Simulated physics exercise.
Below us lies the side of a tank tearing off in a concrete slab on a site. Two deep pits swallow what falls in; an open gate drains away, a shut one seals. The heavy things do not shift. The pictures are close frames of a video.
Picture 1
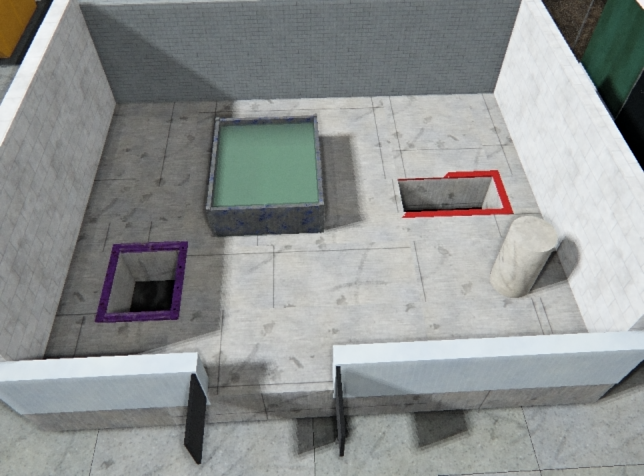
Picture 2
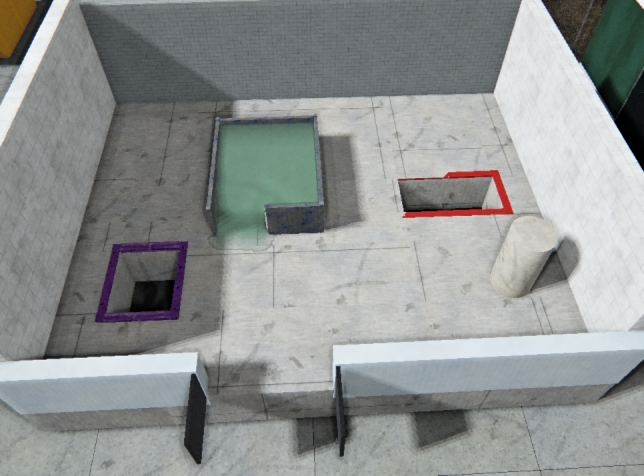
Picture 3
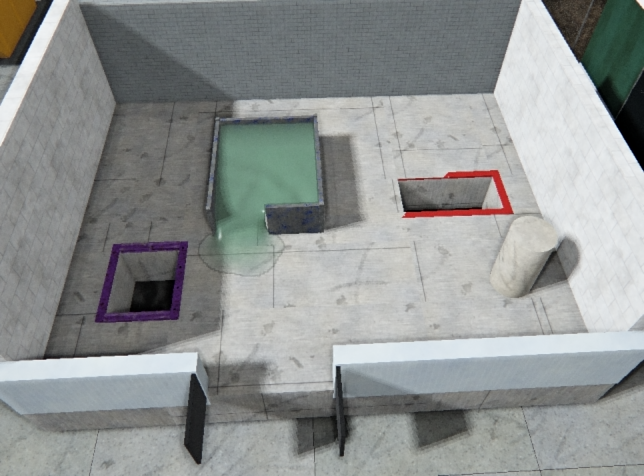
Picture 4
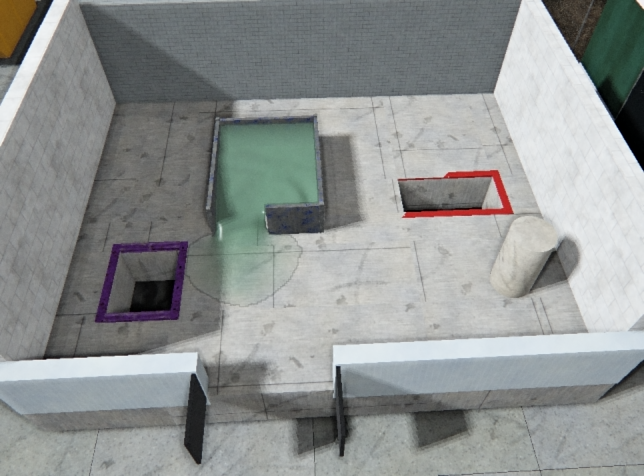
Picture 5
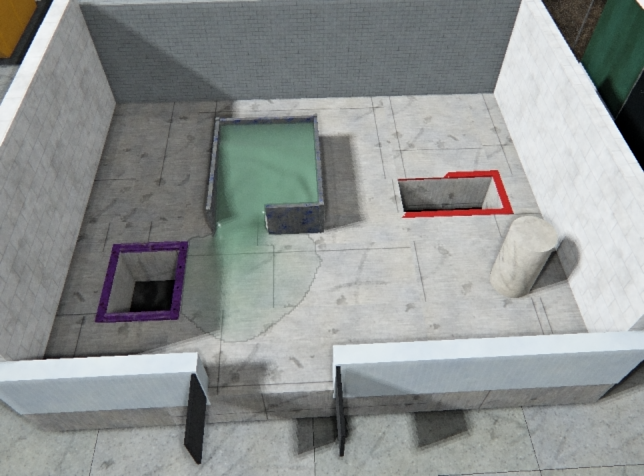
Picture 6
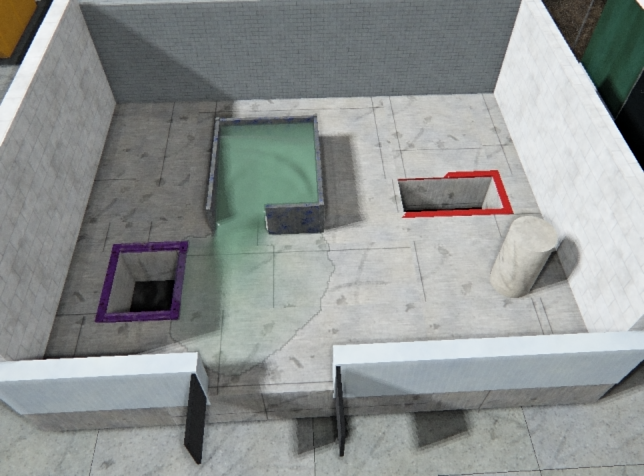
Greenish water pours from a gap in the tank's front and spreads across the slab.
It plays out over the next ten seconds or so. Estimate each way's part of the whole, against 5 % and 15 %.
The gate takes more than 15 %; the red pit takes less than 5 %; the purple pit takes between 5 and 15 %.
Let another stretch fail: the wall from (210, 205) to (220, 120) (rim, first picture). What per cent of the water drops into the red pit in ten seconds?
Per cent: Red 6.
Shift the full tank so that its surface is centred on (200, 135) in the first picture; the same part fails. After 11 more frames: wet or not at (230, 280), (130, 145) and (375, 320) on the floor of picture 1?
In turn: Flooded, free of water, free of water.
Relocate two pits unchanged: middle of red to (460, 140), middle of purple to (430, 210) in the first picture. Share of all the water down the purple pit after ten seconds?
Parts in a hundred: Purple 0.
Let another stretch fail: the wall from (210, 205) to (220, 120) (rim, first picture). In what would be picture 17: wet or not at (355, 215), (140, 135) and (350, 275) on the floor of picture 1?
One after the other: Clear, flooded, no water.
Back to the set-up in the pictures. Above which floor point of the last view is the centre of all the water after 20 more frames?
I would point to (245, 236).
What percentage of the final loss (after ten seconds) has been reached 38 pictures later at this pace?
About 75 per cent.
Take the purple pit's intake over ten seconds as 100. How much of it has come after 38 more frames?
Near 95 in a hundred.
A moment on, water covers 15 % of the floor; the gate 3 %, the red pit 0 %, the purple pit 2 %.
Next, water covers 20 % of the floor; the gate 10 %, the red pit 0 %, the purple pit 4 %.
Then, water covers 30 % of the floor; the gate 20 %, the red pit 0 %, the purple pit 6 %.
Later, water covers 35 % of the floor; the gate 32 %, the red pit 0 %, the purple pit 8 %.
In the end, water covers 50 % of the floor; the gate 43 %, the red pit 0 %, the purple pit 8 %.
